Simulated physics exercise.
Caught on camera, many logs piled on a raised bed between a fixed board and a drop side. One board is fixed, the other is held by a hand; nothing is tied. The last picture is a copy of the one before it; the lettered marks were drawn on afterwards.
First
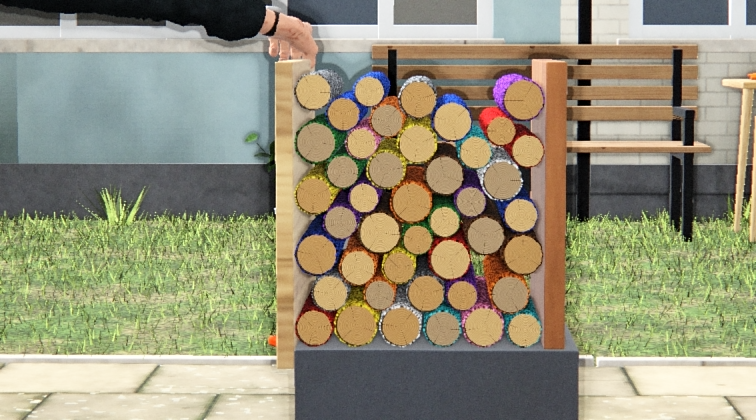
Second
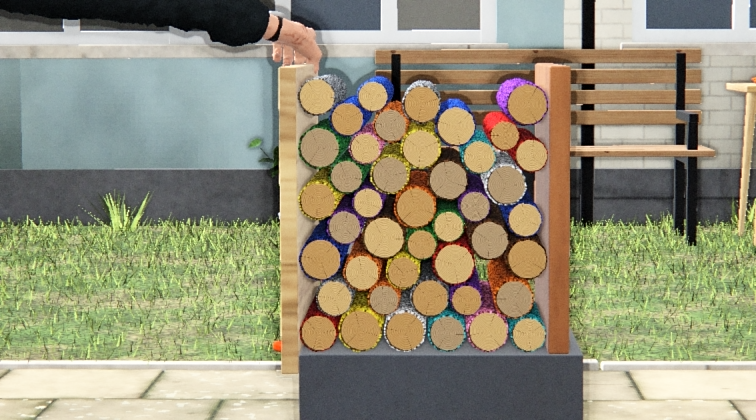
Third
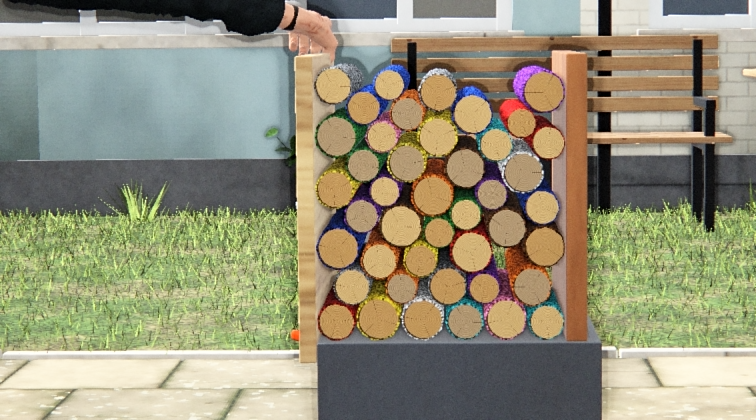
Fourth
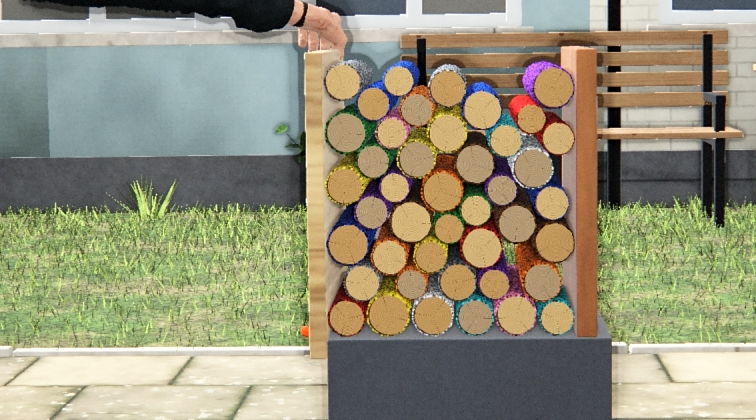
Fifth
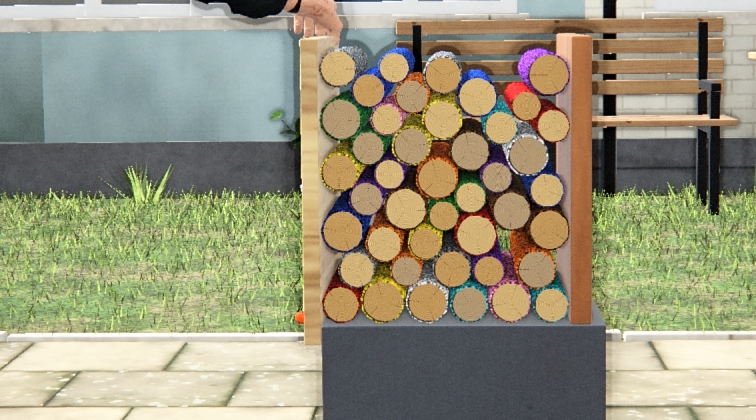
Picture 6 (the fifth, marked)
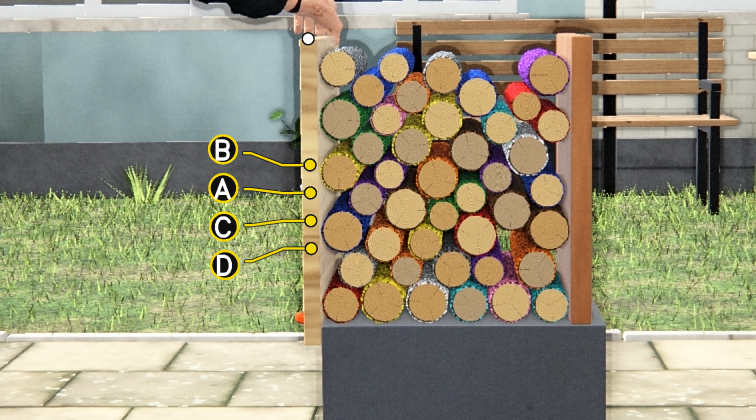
The view shifts slightly around a stack of logs with colourful, glittery sides on a dark grey block, while a hand at upper left stays on top of the left wooden board and the logs remain in place.
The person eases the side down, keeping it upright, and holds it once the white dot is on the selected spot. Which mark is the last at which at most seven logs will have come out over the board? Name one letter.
At most to A.
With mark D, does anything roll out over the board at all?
Yes.
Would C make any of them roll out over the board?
At C: Yes.
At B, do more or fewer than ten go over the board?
At B, fewer than ten.
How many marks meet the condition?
The number is two.
On the marked copy, A at (311, 193); B at (310, 165); C at (311, 221); D at (311, 249); the white dot at (308, 39).
With A. Early on, top of the board (318, 105).
Further on, top of the board (319, 182).
At the end, top of the board (320, 192), two out over the board.
As for the rest, B one out over the board; C more than seven out over the board; D more than seven out over the board.
